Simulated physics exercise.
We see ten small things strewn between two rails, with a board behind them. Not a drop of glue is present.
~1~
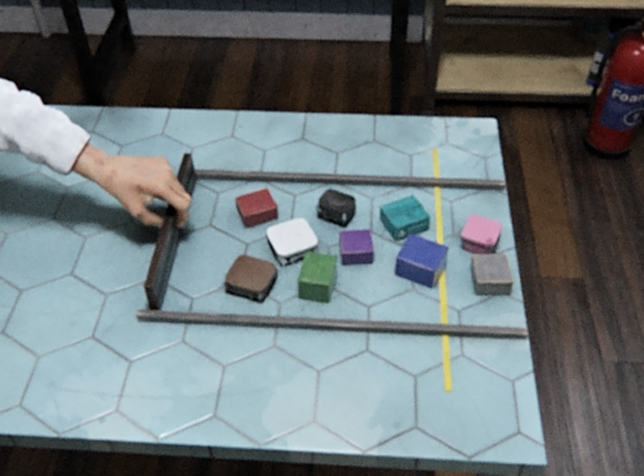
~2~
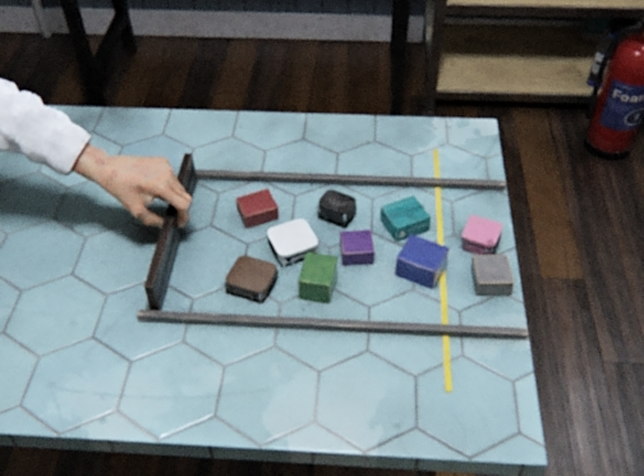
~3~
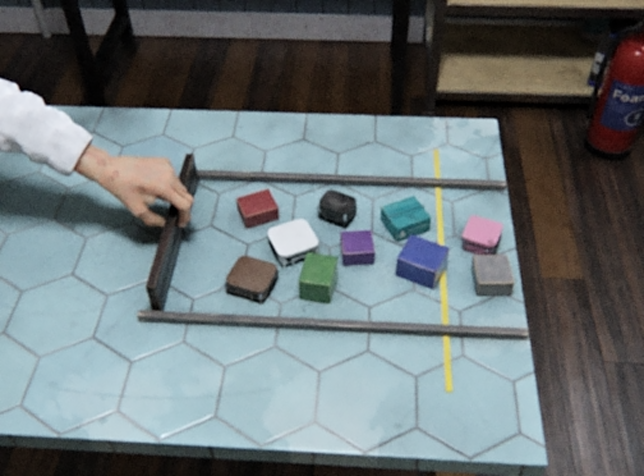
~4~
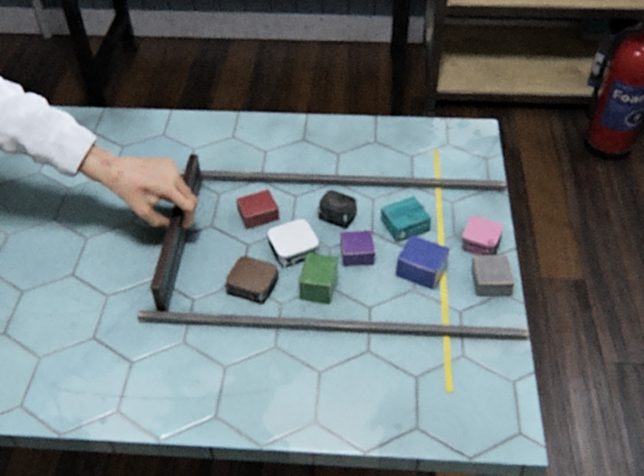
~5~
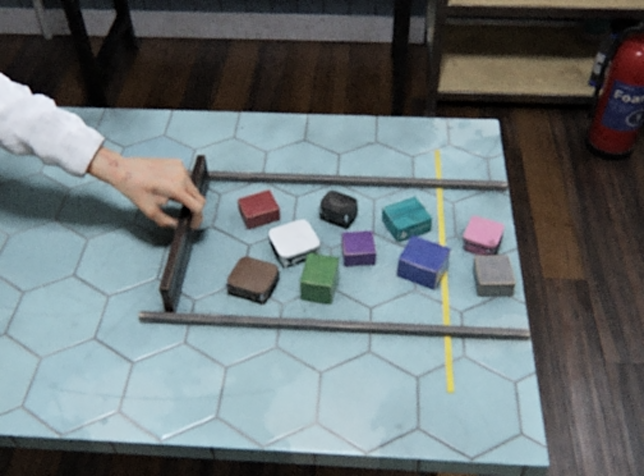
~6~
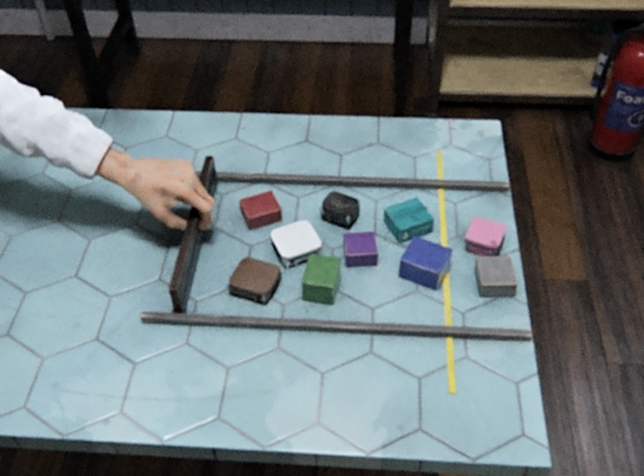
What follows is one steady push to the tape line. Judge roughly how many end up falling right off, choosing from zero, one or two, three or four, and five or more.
I predict exactly three or four will slip off.
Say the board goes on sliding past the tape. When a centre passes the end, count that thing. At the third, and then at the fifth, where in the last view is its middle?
I'd put the first at about (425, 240) and the next at about (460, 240).
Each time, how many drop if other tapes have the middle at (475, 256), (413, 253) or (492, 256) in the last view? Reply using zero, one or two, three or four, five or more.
Lab note - count per position: Five or over; one to two; at least five.
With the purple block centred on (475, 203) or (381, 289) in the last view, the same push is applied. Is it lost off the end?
Taking them in order, it stays put and then it drops away.
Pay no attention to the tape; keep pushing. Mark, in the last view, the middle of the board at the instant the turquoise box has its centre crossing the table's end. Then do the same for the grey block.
The middle sits near (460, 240) for the first and near (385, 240) for the other.
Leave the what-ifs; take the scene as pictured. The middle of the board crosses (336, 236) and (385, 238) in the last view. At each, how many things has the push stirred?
At the first place 8, at the second 10.
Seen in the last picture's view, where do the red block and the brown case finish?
Red block at about (462, 223), brown case at about (469, 288).
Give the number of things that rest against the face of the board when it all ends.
Contact count: 4.
Soon after, none off yet; grey block at rest near (496, 277); pink case at rest near (485, 238); blue block at rest near (425, 263).
Then, none off yet; grey block moving near (505, 277); pink case moving near (488, 239); blue block moved about its own width near (466, 260).
At rest, the number that fall off is three or four; fallen, blue block, pink case and grey block.
